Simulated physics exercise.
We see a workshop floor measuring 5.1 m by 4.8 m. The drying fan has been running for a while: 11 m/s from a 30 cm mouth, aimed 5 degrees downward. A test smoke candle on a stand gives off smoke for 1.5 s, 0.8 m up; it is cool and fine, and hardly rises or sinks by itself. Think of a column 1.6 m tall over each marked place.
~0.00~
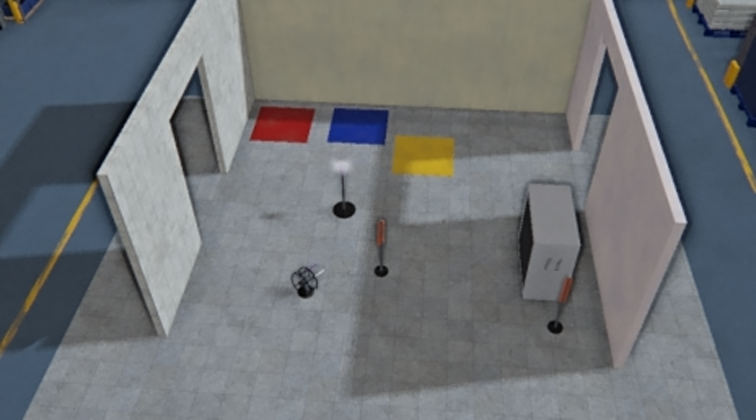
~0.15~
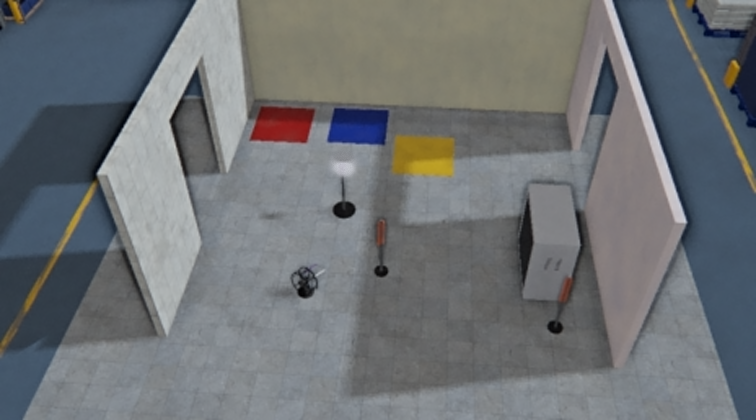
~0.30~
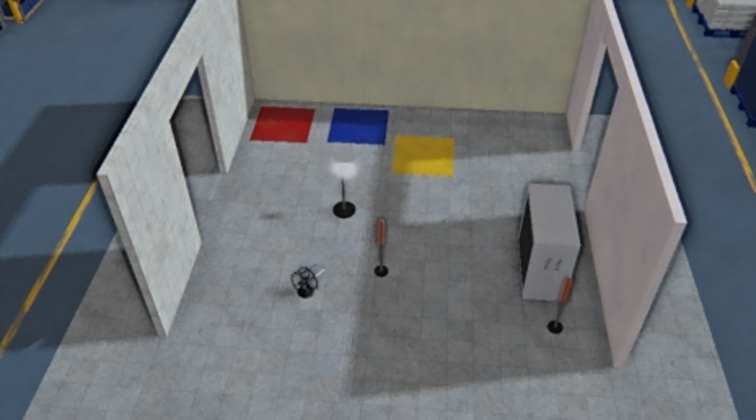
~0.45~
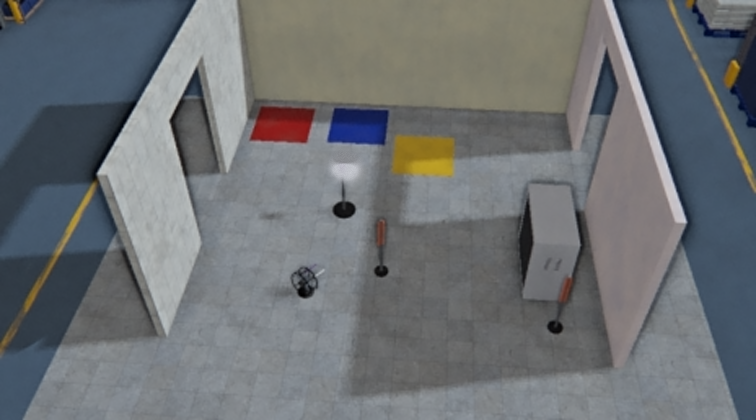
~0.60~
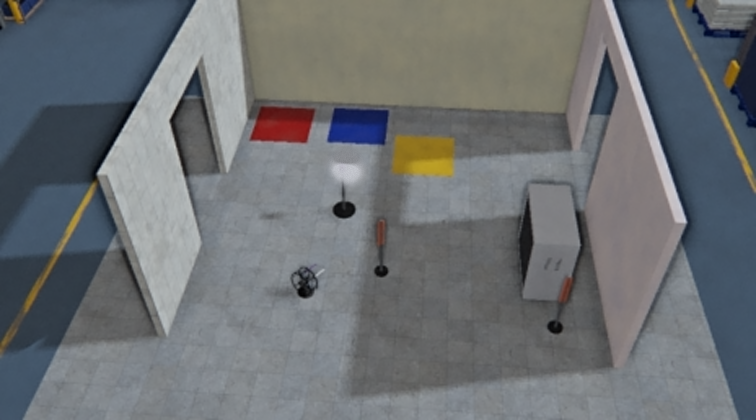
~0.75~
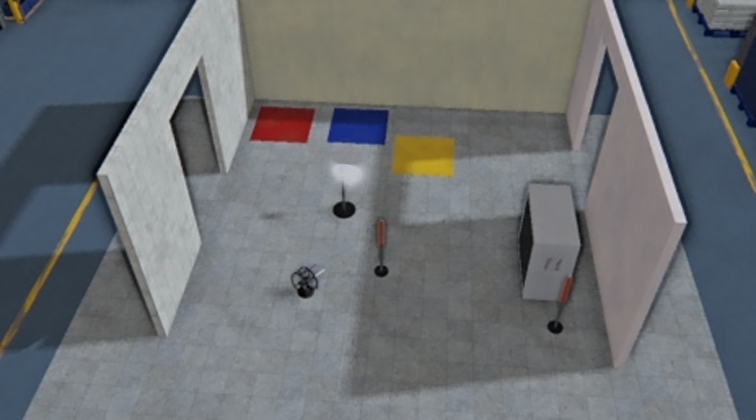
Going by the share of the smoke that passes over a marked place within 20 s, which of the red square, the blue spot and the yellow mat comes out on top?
The yellow one.
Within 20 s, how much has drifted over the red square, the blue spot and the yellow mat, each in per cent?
Roughly 5 % red, 20 % blue, 90 % yellow.
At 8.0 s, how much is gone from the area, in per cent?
Some 70 per cent.
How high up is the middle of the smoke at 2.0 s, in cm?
About 60 cm.
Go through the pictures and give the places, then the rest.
The smoke is thickest near (341, 163), the test smoke candle on a stand stands at (342, 173) and the drying fan is at (305, 281), in the first picture.
The smoke is thickest near (343, 164), the red square is centred on (283, 124), the yellow mat is centred on (424, 155) and the blue spot is centred on (359, 126), in the second picture.
The smoke is thickest near (344, 165), a ribbon ends at (381, 245) and a ribbon ends at (562, 302), in the third picture.
The smoke is thickest near (345, 166) and the top of a machine is at (554, 213), in the fourth picture.
The smoke is thickest near (346, 166), in the fifth picture.
The smoke is thickest near (347, 167), a ribbon ends at (381, 245) and a ribbon ends at (562, 302), in the sixth picture.
By 2.0 s we count, 0 % has passed over the red square, 4 % over the yellow mat and 0 % over the blue spot, with 100 % still about or yet to come, and the middle of the rest is near (359, 175).
By 4.0 s we count, 0 % has passed over the red square, 76 % over the yellow mat and 6 % over the blue spot, with 93 % still about or yet to come, and the middle of the rest is near (429, 100).
By 8.0 s we count, 4 % has passed over the red square, 88 % over the yellow mat and 18 % over the blue spot, with 25 % still about or yet to come, and the middle of the rest is near (291, 9).
By 20.0 s we count, 7 % has passed over the red square, 88 % over the yellow mat and 18 % over the blue spot, with 9 % still about or yet to come.
